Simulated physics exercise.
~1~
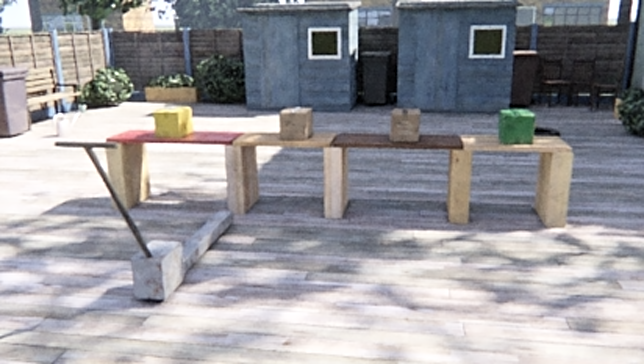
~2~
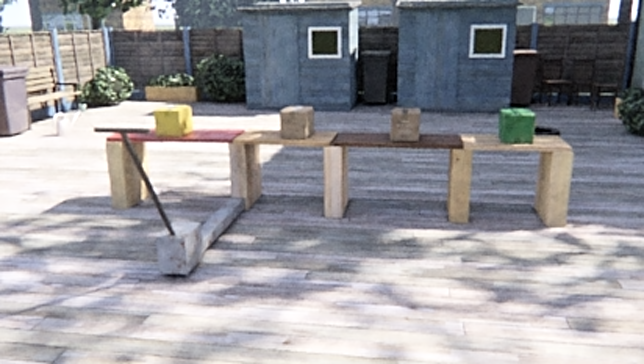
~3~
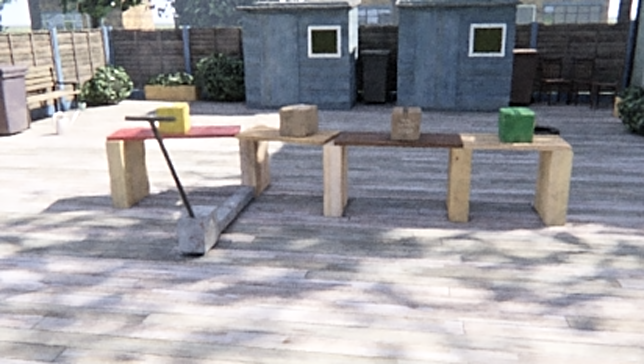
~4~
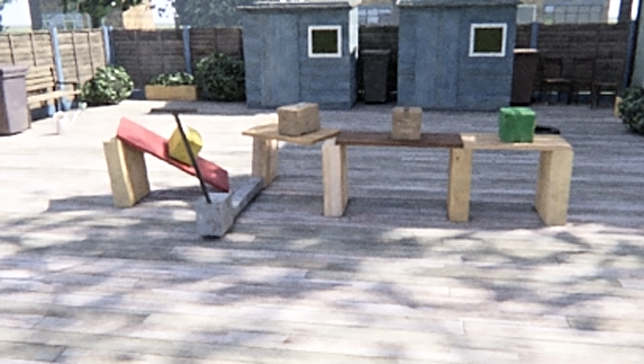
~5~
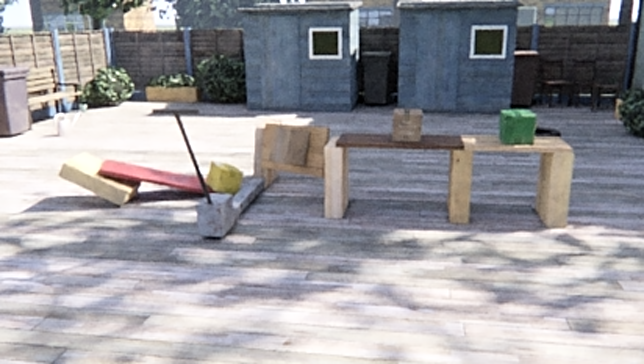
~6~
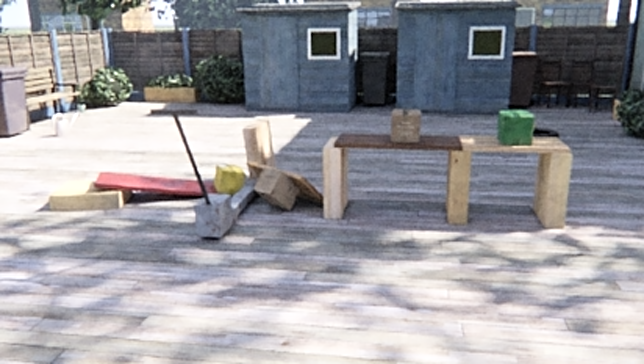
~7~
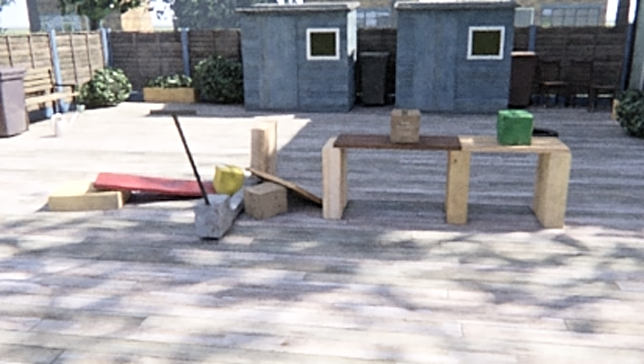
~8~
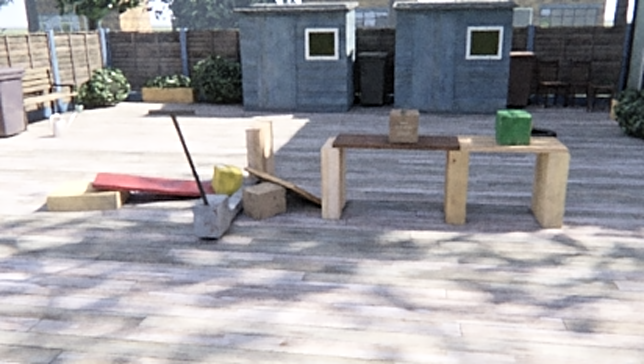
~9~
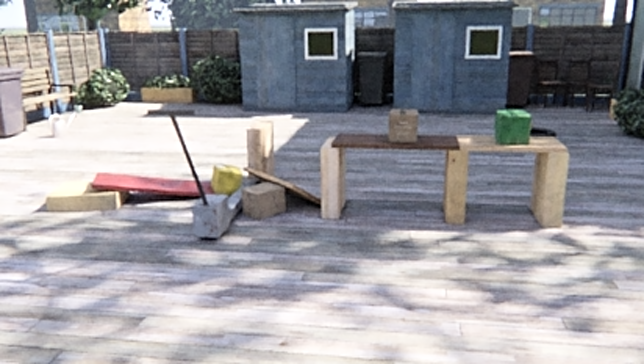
The clip opens on a sunlit wooden deck, where a low row of boards on timber slabs carries a yellow box, two plain boxes and a green one. A grey beam-like jack with a tall handle slides in from the front left to the foot of the second upright. The red board's right end drops, carrying the yellow box down. The left upright topples as the neighbouring board swings down, tumbling its plain box onto the deck. The left half finally lies collapsed around the stopped jack, while the dark board and the green box's section remain standing, both still loaded.
